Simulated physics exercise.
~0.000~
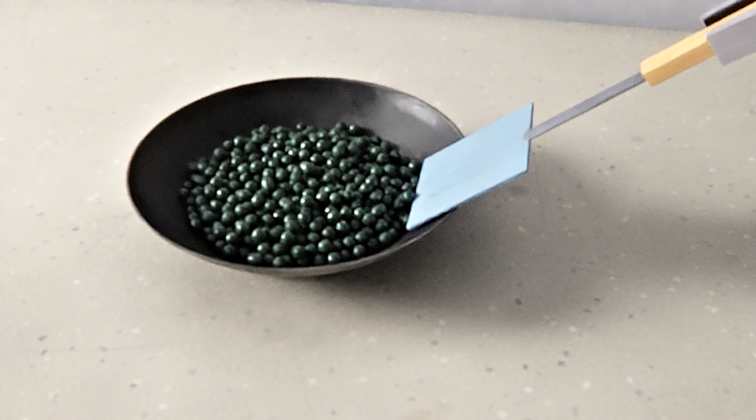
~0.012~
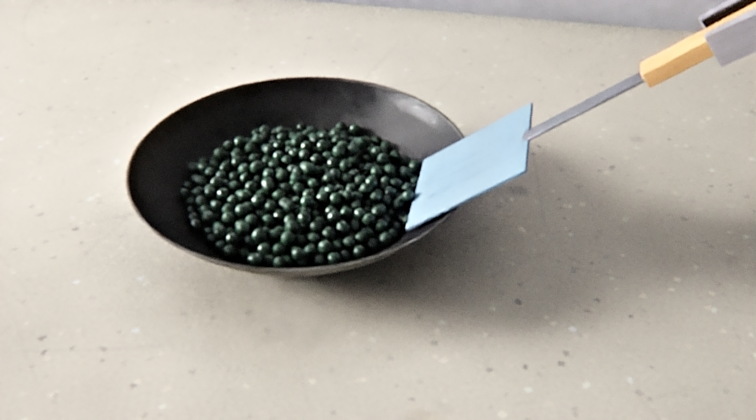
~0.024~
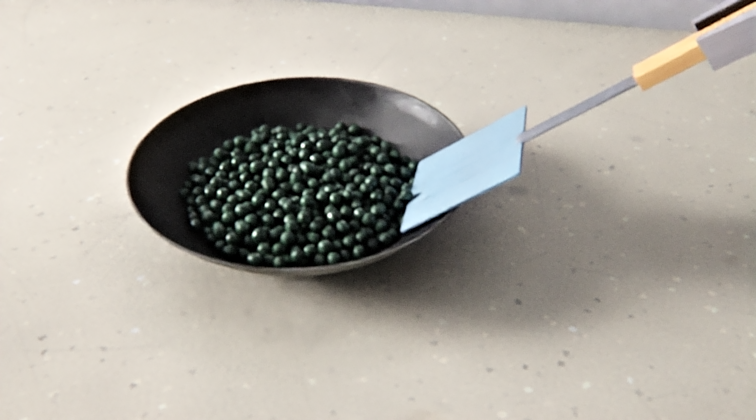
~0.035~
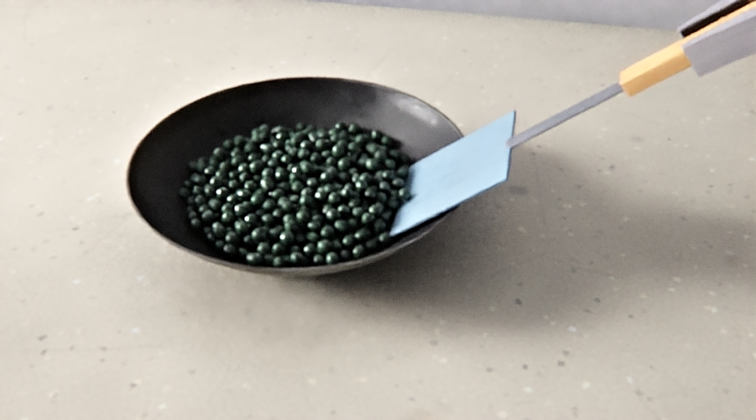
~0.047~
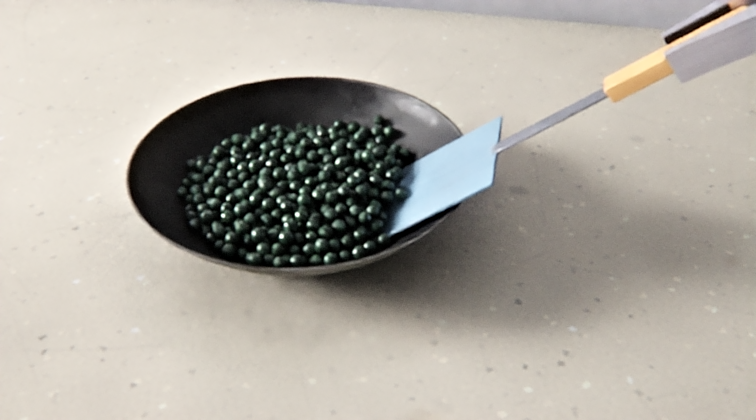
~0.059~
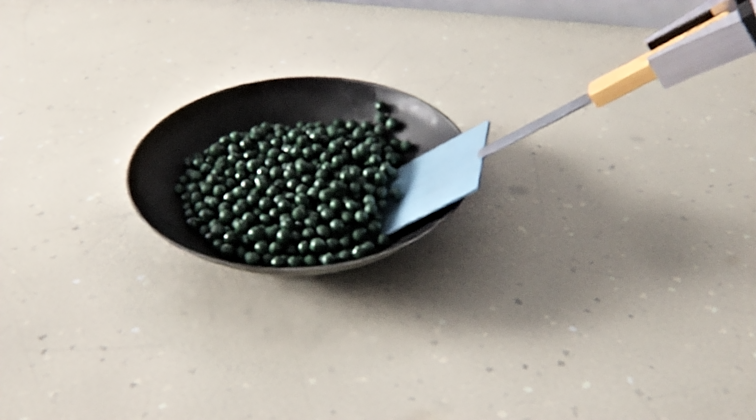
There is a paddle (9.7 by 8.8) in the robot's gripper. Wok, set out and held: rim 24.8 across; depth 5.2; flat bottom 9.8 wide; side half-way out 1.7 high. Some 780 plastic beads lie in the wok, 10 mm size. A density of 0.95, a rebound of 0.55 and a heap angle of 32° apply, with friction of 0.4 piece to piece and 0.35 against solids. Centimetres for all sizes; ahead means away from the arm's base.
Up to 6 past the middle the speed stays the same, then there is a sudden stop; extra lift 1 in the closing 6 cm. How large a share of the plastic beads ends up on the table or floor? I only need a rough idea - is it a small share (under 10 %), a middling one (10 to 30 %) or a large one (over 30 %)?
A middling one, 10 to 30 %.
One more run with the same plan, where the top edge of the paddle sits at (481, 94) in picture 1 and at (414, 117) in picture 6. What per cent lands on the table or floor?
About 50 per cent.
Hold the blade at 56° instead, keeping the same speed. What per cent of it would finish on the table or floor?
That would leave close to 25 per cent on the table or floor.
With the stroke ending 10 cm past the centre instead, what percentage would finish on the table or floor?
That would be something like 55 in a hundred.
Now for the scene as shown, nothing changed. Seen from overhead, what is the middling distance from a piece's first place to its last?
Somewhere about 8 centimetres, I'd say.
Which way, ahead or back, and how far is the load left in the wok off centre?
4.0 cm ahead.
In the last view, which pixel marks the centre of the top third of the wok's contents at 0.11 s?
I'd point to about (266, 172).
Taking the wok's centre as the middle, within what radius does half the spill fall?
I reckon close to 20 centimetres.
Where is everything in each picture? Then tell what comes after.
In the first frame, paddle top edge at (530, 135), sloping 38°; upper third of the load around (300, 183), from x 185 to 420, top at y 125; 783 in the wok.
In the second frame, paddle top edge at (529, 135), sloping 38°; upper third of the load around (300, 183), from x 185 to 420, top at y 125.
In the third frame, paddle top edge at (523, 138), sloping 38°; upper third of the load around (299, 183), from x 185 to 415, top at y 125.
In the fourth frame, paddle top edge at (512, 143), sloping 38°; upper third of the load around (303, 182), from x 185 to 415, top at y 125.
In the fifth frame, paddle top edge at (498, 149), sloping 38°; upper third of the load around (303, 180), from x 180 to 410, top at y 120.
In the sixth frame, paddle top edge at (484, 153), sloping 38°; upper third of the load around (301, 178), from x 180 to 415, top at y 105; 783 in the wok.
After 0.11 s, sloping 38°, highest piece 7 above the table; 782 in the wok, 1 on the blade or in flight.
After 0.16 s, sloping 38°, highest piece 7 above the table; 779 in the wok, 4 on the blade or in flight.
After 0.39 s, sloping 38°, highest piece 7 above the table; 626 in the wok, 142 on the table or floor, 15 on the blade or in flight.
After 1.44 s, sloping 38°, highest piece 7 above the table; 620 in the wok, 163 on the table or floor.
At rest, 620 in the wok, 163 on the table or floor. That is 21 % on the table or floor.
